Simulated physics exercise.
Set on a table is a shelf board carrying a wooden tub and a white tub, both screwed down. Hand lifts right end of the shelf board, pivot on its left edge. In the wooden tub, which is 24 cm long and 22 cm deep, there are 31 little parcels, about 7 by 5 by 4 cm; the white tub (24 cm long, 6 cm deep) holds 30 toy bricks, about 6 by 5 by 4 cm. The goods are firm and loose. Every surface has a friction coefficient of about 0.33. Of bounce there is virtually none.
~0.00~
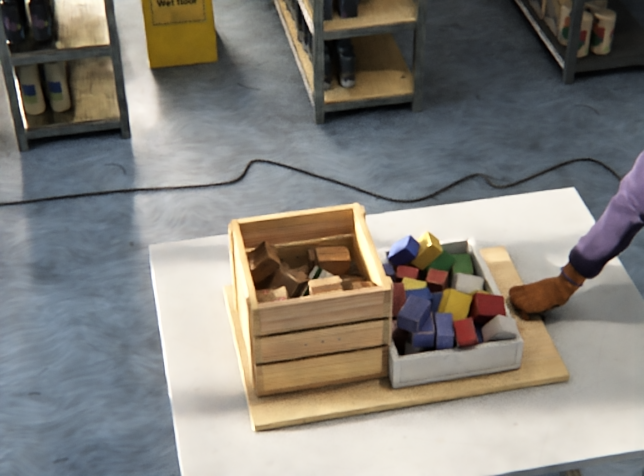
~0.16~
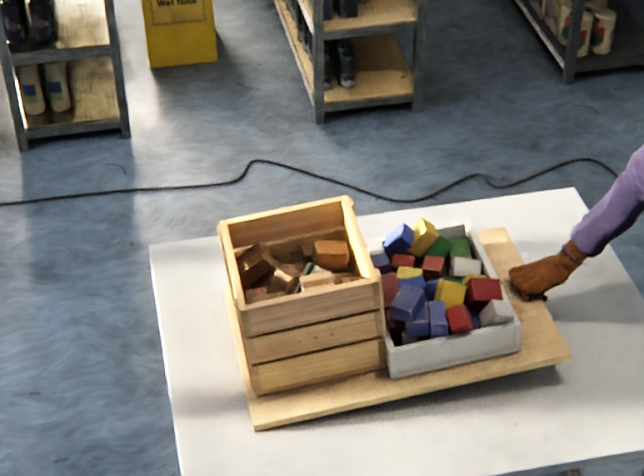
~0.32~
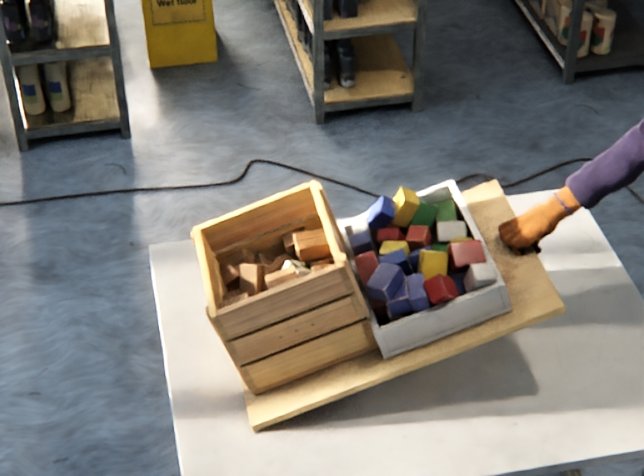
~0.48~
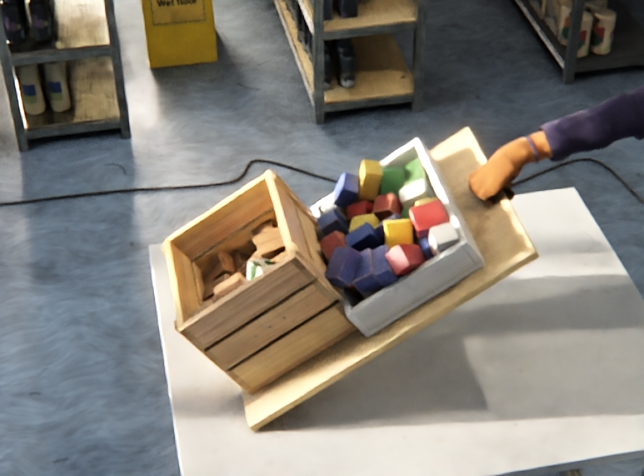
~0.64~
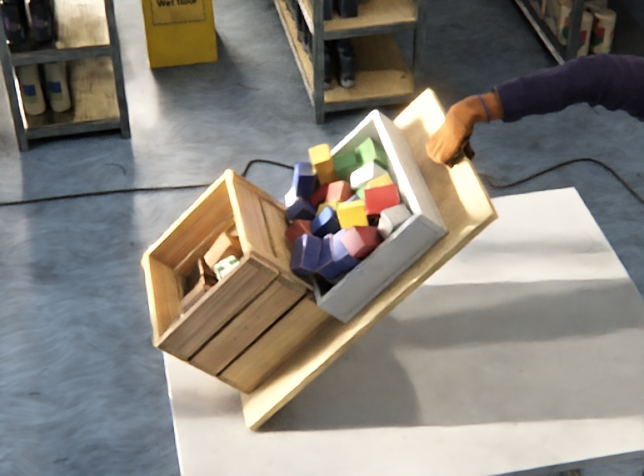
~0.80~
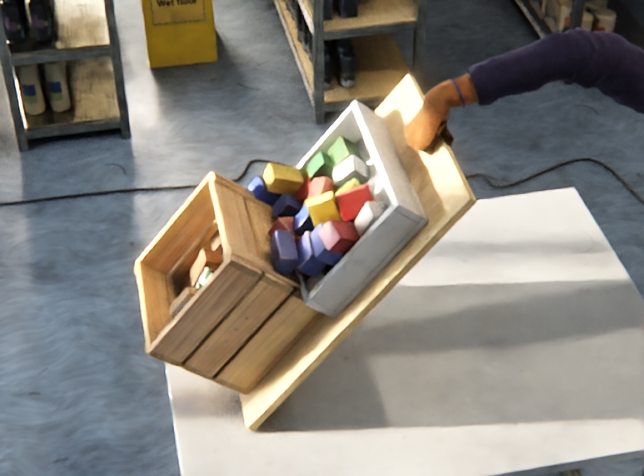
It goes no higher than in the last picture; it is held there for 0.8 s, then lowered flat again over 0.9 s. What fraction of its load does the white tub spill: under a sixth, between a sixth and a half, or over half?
It sheds below one-sixth.
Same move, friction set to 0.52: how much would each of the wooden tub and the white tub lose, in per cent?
In that case the wooden tub sheds 0 per cent, while the white tub sheds 10 per cent.
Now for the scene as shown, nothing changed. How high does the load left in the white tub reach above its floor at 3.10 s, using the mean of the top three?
That is close to 12 centimetres.
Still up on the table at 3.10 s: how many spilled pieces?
Count of pieces: About 0.
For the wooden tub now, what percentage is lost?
Wooden tub - about 0 per cent.
After 1.17 s, tilt 50°; 0 of 31 out of the wooden tub and 0 of 30 out of the white tub.
After 1.63 s, tilt 50°; 0 of 31 out of the wooden tub and 0 of 30 out of the white tub.
After 2.27 s, tilt 8°; 0 of 31 out of the wooden tub and 0 of 30 out of the white tub.
Final count (at 3.10 s), 0 of 31 out of the wooden tub and 0 of 30 out of the white tub. Asked share, 0 of 30, 0 per cent.
